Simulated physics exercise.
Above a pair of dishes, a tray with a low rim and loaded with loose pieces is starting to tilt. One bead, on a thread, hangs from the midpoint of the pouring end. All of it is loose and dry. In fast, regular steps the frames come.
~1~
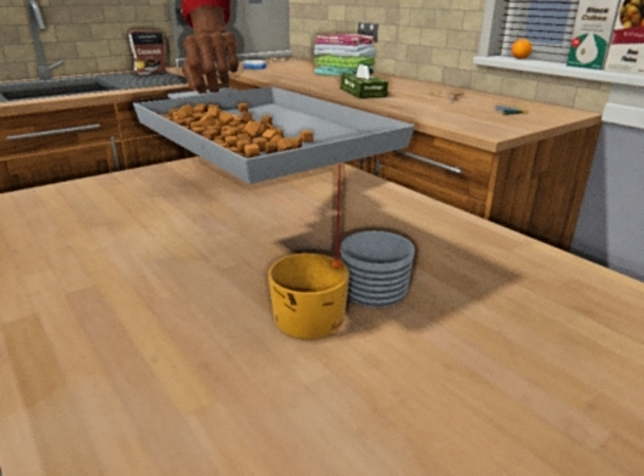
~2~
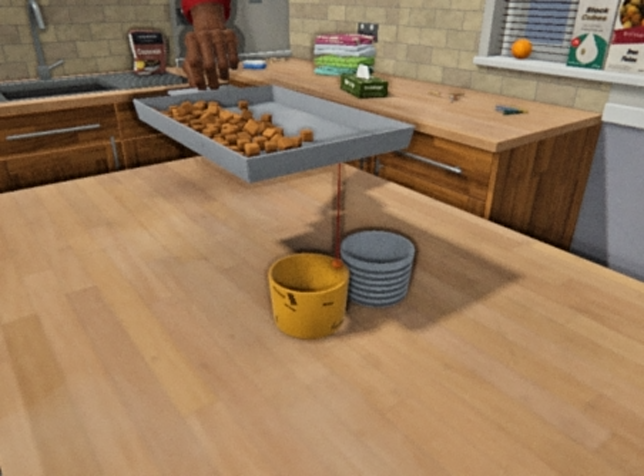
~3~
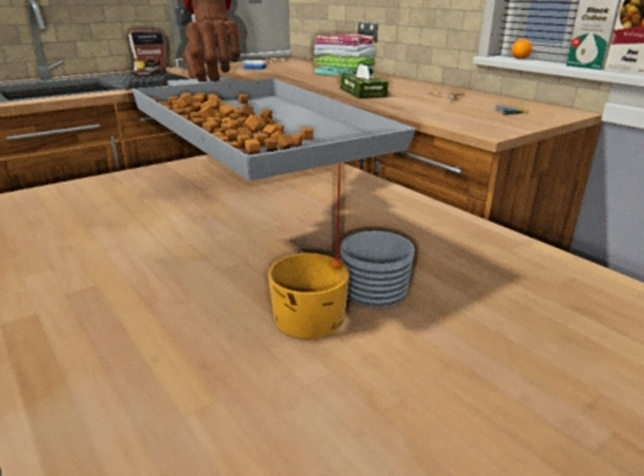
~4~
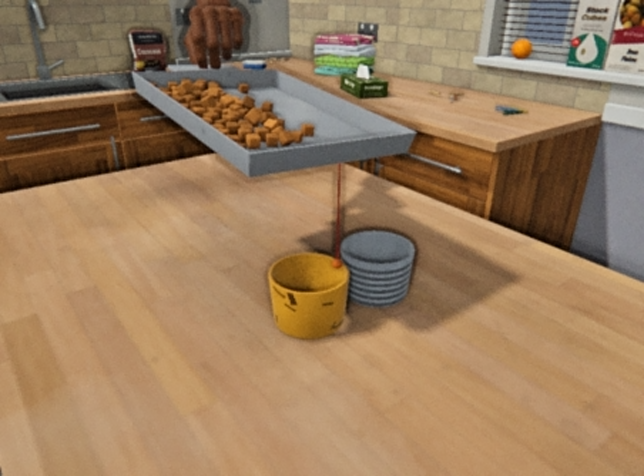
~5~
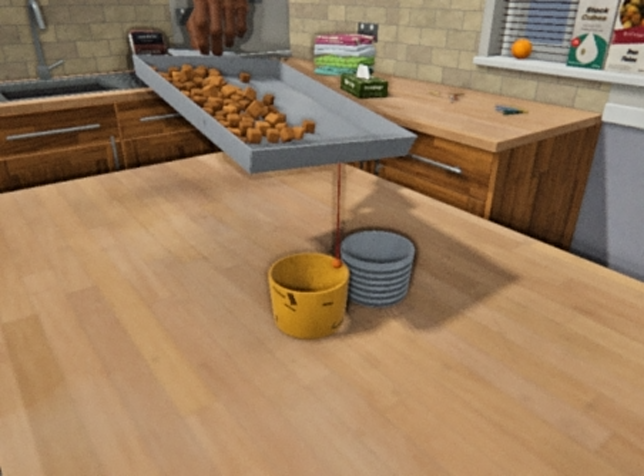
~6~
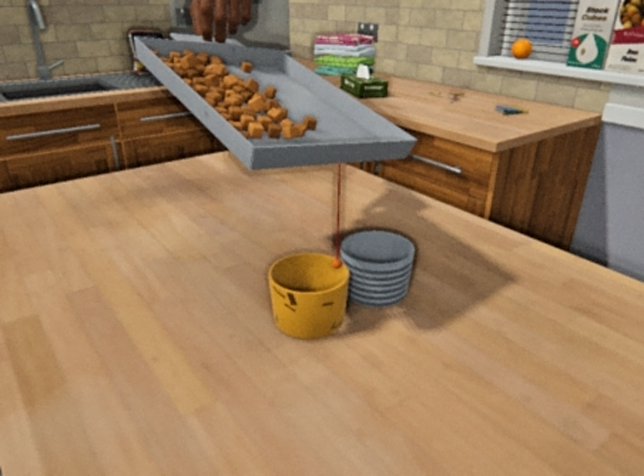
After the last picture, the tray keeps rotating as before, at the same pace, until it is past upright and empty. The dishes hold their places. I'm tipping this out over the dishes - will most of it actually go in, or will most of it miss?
Well, most of it stays out of the dishes by the end.
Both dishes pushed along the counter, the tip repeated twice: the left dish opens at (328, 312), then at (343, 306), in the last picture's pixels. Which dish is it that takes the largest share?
In the first try it's the one on the right, and in the second it's the one on the right.
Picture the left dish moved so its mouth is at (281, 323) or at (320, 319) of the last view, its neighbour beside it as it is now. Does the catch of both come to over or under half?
Try 1: A minority of it. Try 2: A minority of it.
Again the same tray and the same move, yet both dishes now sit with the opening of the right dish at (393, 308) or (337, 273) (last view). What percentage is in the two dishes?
Trial 1 about 0 %, trial 2 about 0 %.
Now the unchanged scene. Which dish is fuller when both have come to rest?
Pick: The one placed right.
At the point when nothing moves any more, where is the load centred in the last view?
Somewhere around (427, 313) in the final view.
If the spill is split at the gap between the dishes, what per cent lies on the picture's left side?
I reckon around 0 per cent.
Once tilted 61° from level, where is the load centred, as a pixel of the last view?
I'd mark the middle close to (361, 129).
Soon after the last picture, tray tipped steeply; nearly all on the tray; a stray few in the air.
A little later, tray tipped past a quarter turn; most on the tray; a stray few in the right dish; about a quarter outside both; a small part in the air.
Later still, tray tipped past a quarter turn; about a quarter in the right dish; most outside both.
At rest, tray tipped past a quarter turn; none in the left dish; about a quarter in the right dish; most outside both.
